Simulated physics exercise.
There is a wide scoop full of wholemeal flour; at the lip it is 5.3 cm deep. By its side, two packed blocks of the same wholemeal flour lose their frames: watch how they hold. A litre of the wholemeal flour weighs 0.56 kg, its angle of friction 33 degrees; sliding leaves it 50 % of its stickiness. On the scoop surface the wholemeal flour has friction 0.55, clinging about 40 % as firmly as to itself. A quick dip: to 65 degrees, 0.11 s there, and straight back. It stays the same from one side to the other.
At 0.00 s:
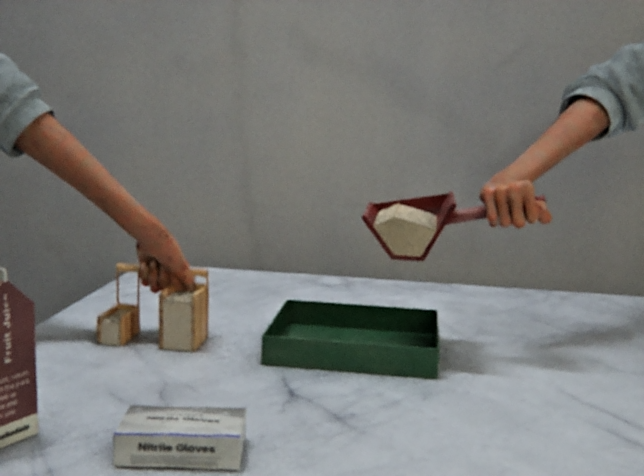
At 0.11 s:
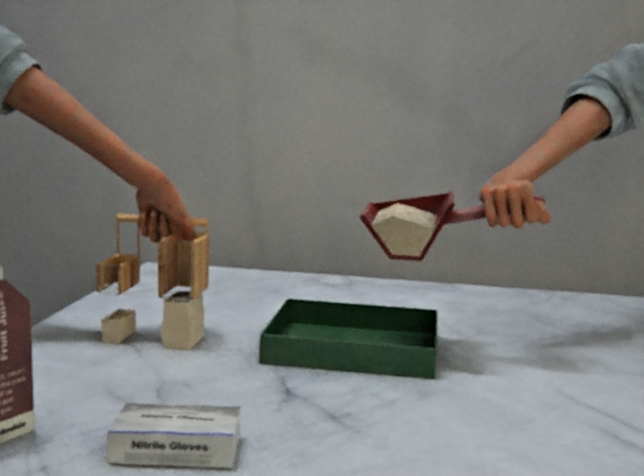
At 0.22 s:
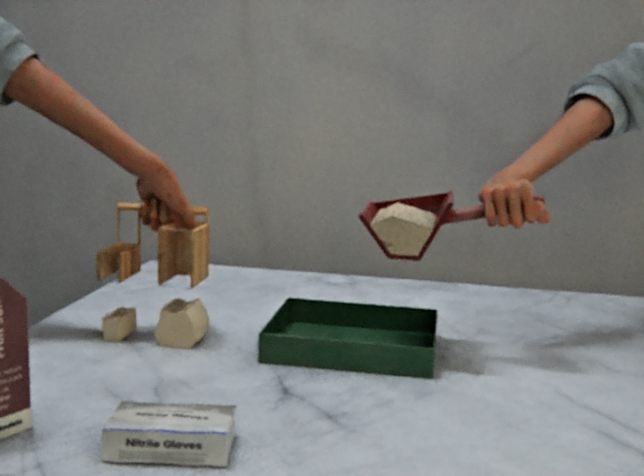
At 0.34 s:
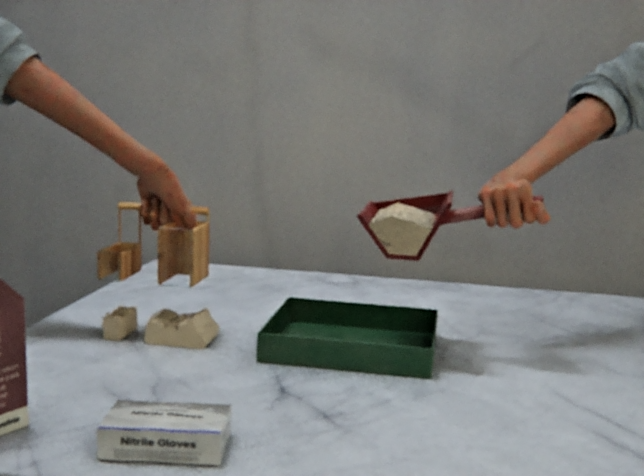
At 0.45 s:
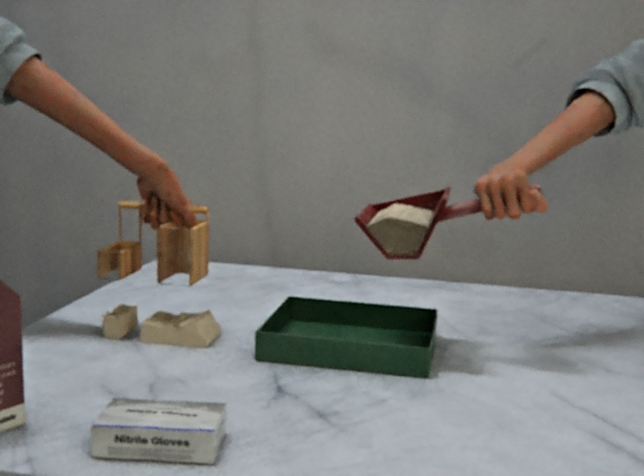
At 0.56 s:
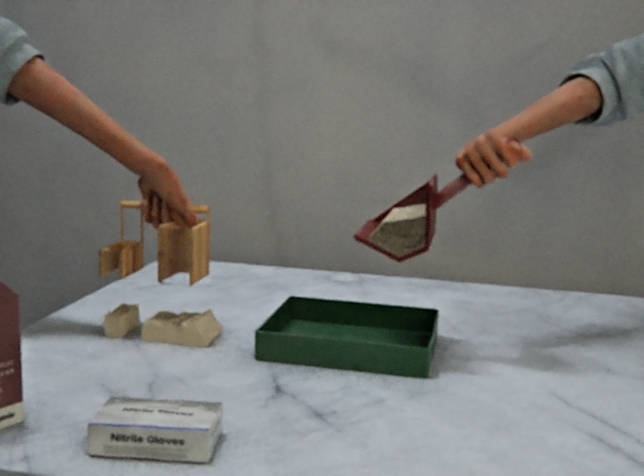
On a marble table, a hand lifts wooden molds, the larger block slumps, and a scoop tilts.
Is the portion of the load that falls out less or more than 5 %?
Lab note: Expected value beneath 5 percent.
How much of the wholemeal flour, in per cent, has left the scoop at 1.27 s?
The figure is about 0 per cent.
By 0.77 s, the scoop is at 65 degrees and 0 % has left it.
By 1.02 s, the scoop is at 52 degrees and 0 % has left it.
By 1.27 s, the scoop is at 1 degrees and 0 % has left it.
By 1.53 s, the scoop is at 0 degrees and 0 % has left it.
By 1.64 s, at the end, the scoop is at 0 degrees and 0 % has left it.
